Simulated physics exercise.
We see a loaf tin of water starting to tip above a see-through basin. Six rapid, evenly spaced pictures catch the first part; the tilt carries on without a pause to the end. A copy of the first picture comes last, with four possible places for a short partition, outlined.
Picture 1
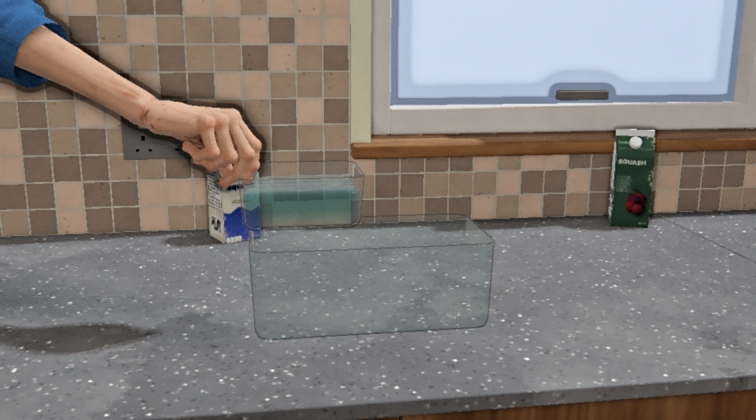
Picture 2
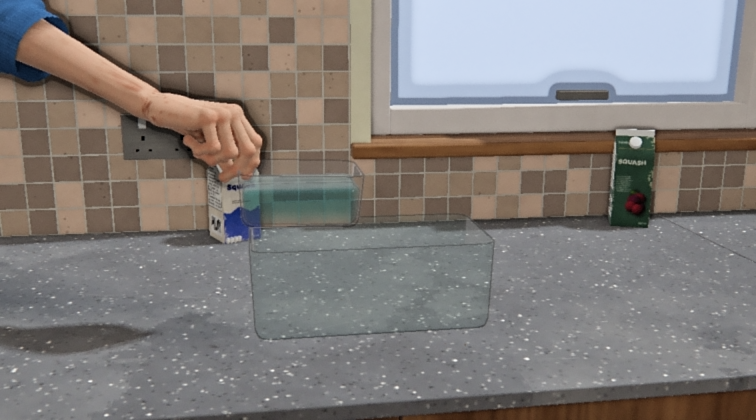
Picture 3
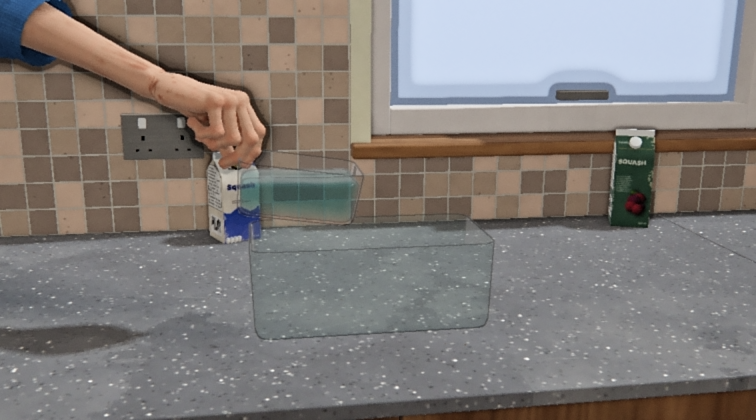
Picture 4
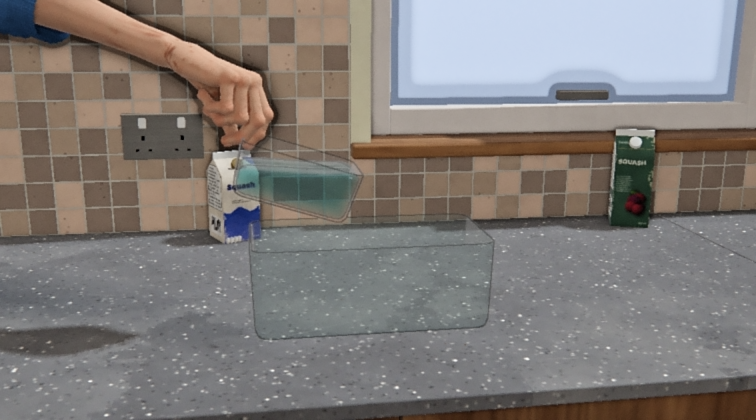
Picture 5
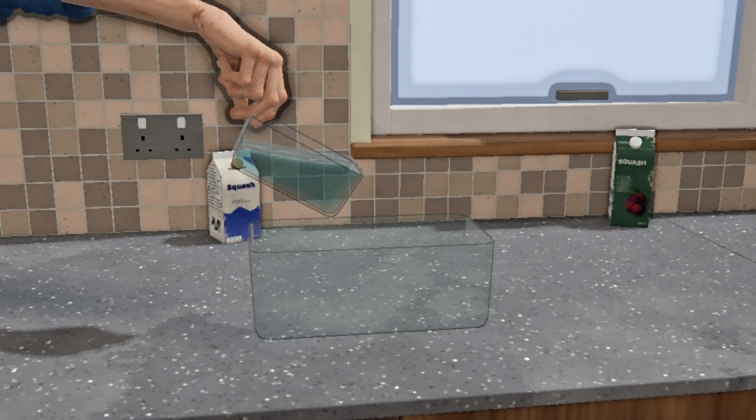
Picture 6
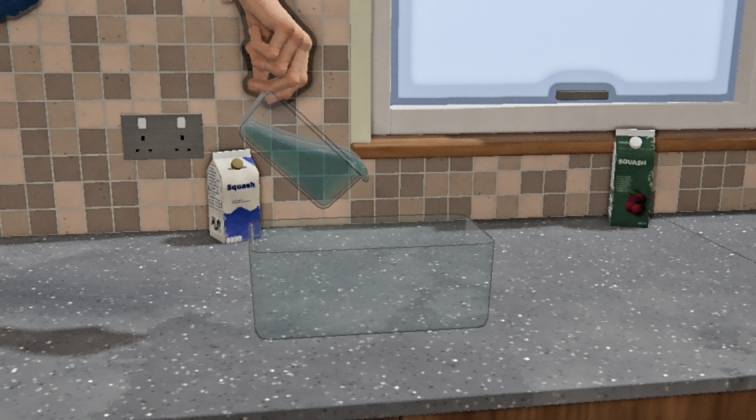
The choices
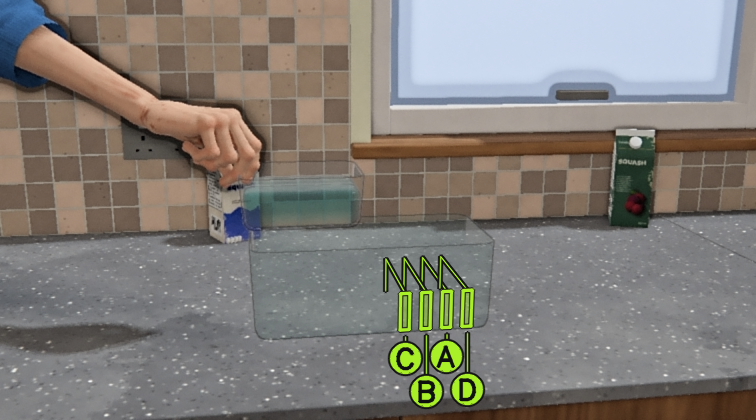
A clear tin of blue-green water, held at its left end by a hand, tilts slowly and then more steeply down to the right above a see-through basin, until the water reaches over its lip.
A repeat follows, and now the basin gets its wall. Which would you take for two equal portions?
A is best.
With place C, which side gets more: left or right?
The right one.
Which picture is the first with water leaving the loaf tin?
Picture 5.
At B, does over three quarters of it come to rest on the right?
No, it does not.
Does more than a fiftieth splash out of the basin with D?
Yes, it does.
On the marked copy, A at (446, 334); B at (426, 335); C at (405, 336); D at (467, 333).
With A, about 38 % ends left of the wall and 52 % right of it; 9 % is lost outside.
With B, about 23 % ends left of the wall and 68 % right of it; 9 % is lost outside.
With C, about 16 % ends left of the wall and 74 % right of it; 10 % is lost outside.
With D, about 71 % ends left of the wall and 15 % right of it; 14 % is lost outside.
